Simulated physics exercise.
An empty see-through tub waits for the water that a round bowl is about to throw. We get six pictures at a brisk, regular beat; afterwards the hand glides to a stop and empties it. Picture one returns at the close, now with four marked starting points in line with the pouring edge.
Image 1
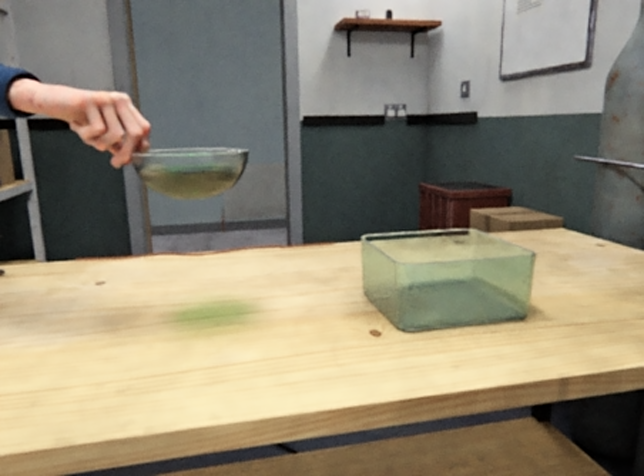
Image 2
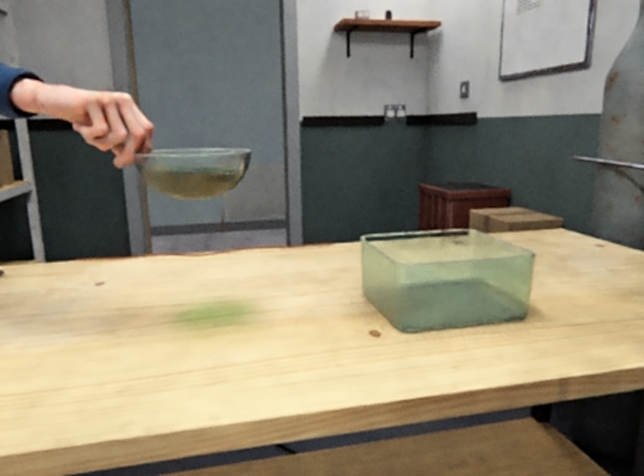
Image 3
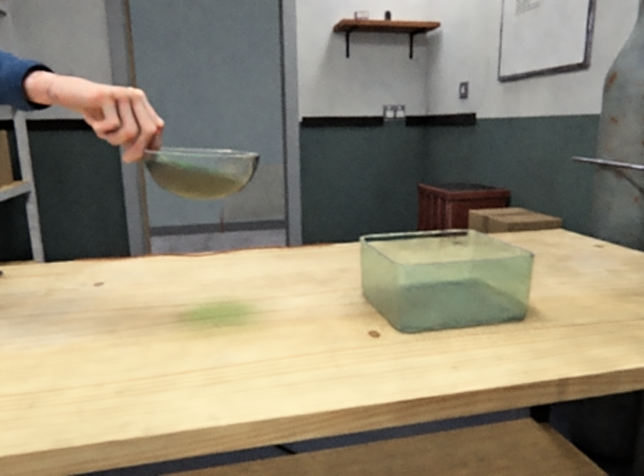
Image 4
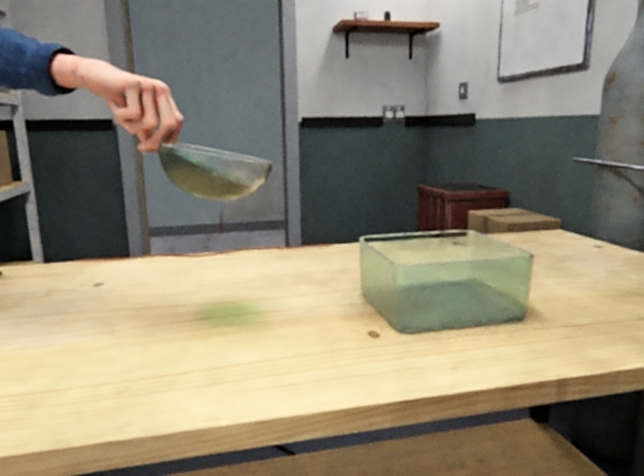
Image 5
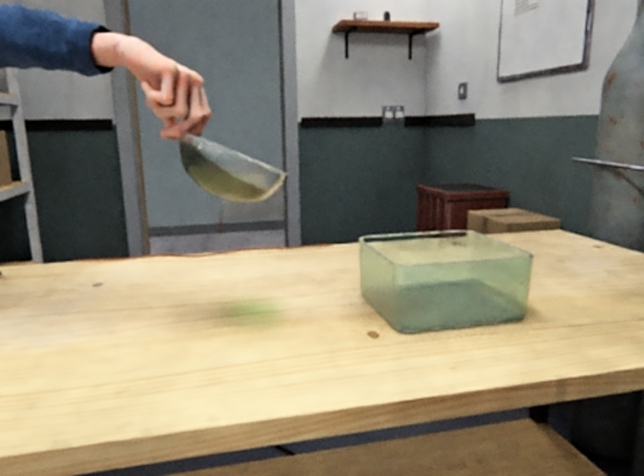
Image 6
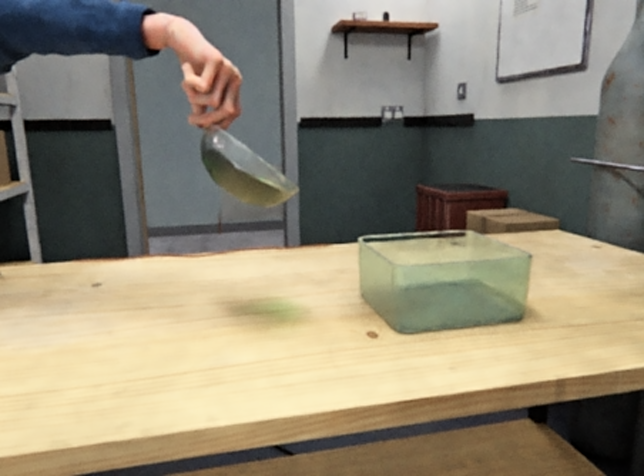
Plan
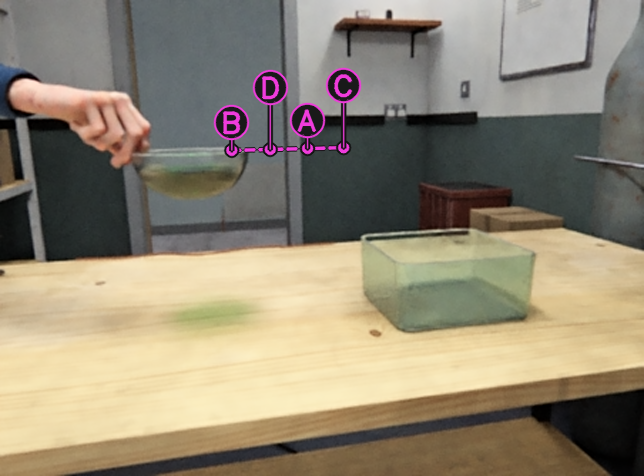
A hand held a round see-through bowl of water above a wooden table, then moved it right and tilted it steeply toward a clear, rectangular tub, which stayed still on the tabletop.
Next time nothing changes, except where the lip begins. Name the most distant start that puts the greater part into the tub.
D is the one.
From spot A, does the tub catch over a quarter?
Yes, clearly.
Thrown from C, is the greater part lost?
No, that is safe.
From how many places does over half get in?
Three of them.
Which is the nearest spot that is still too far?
Here it is spot B.
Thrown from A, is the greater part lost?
No.
In magenta, A at (307, 148); B at (231, 150); C at (343, 147); D at (270, 149).
For spot A, about 81 % lands in the tub, 6 % falls short and 13 % goes beside or beyond.
For spot B, about 22 % lands in the tub, 74 % falls short and 5 % goes beside or beyond.
For spot C, about 86 % lands in the tub, 7 % falls short and 7 % goes beside or beyond.
For spot D, about 68 % lands in the tub, 19 % falls short and 13 % goes beside or beyond.
